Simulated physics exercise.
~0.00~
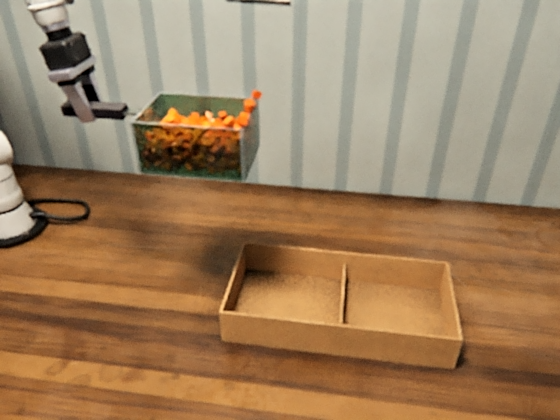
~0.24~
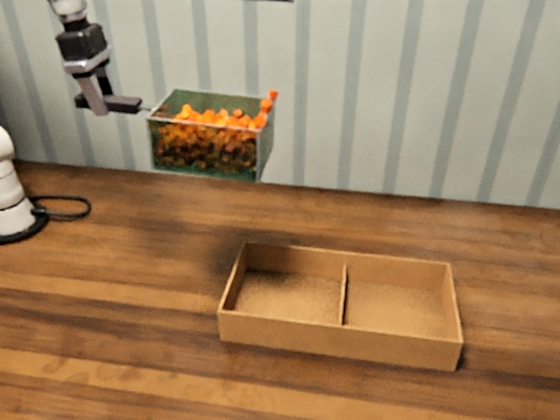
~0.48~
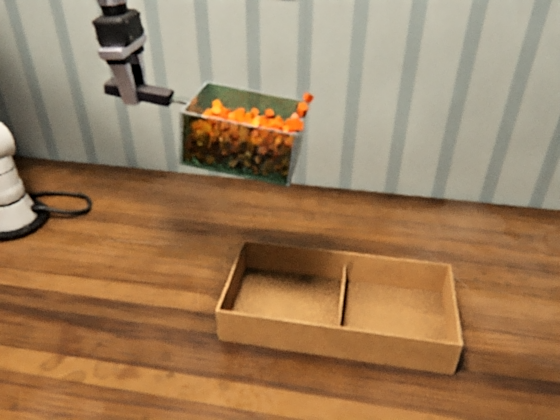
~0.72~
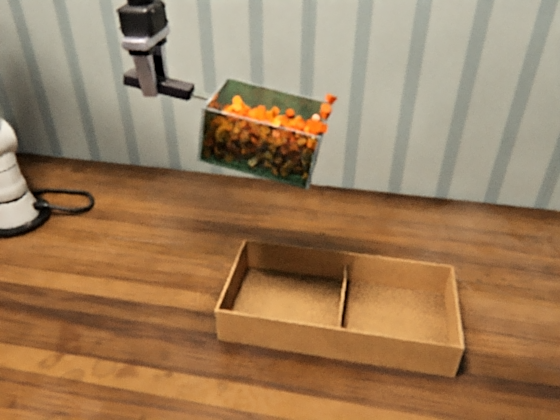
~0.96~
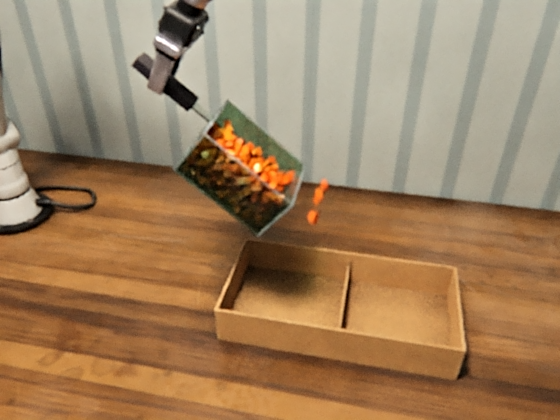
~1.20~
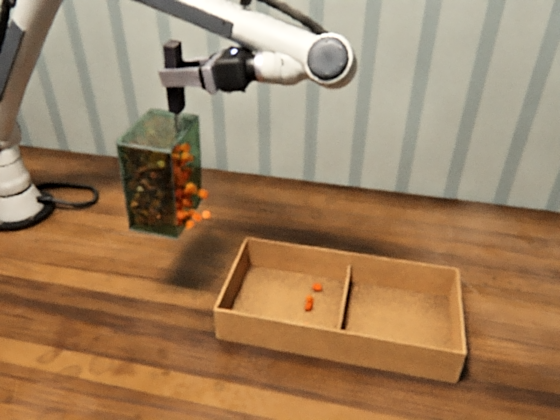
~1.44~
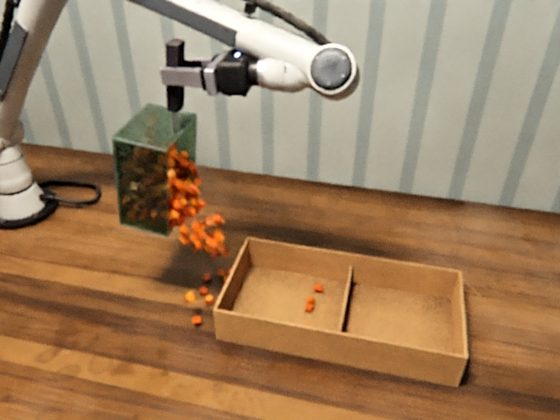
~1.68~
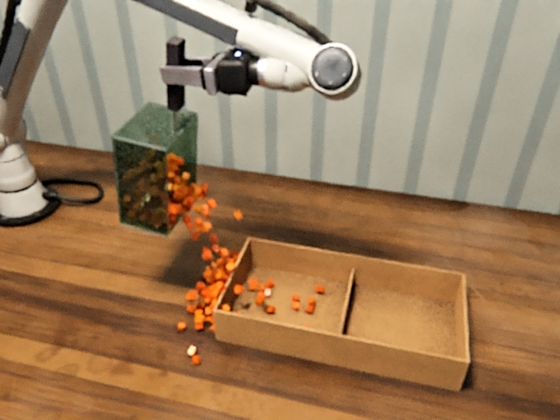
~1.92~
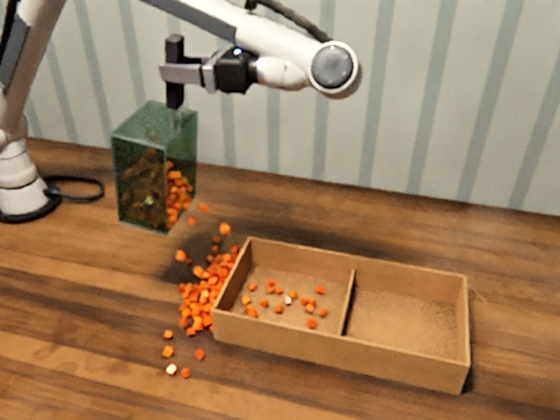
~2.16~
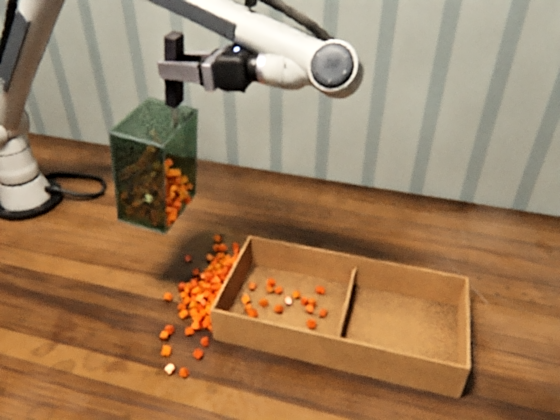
A white and black robot arm on the left holds a clear greenish box heaped with orange vegetable dice above a wooden table, seen from slightly above against a striped wall. A shallow brown crate split in two by a cross wall sits to the right. The box moves right, then tips forward and drops a few dice. It swings back left, tilting past upright on its side, and dice pour out. Many pile on the table against the crate's left side while some land in its left part. The arm holds still, with plenty left in the box.
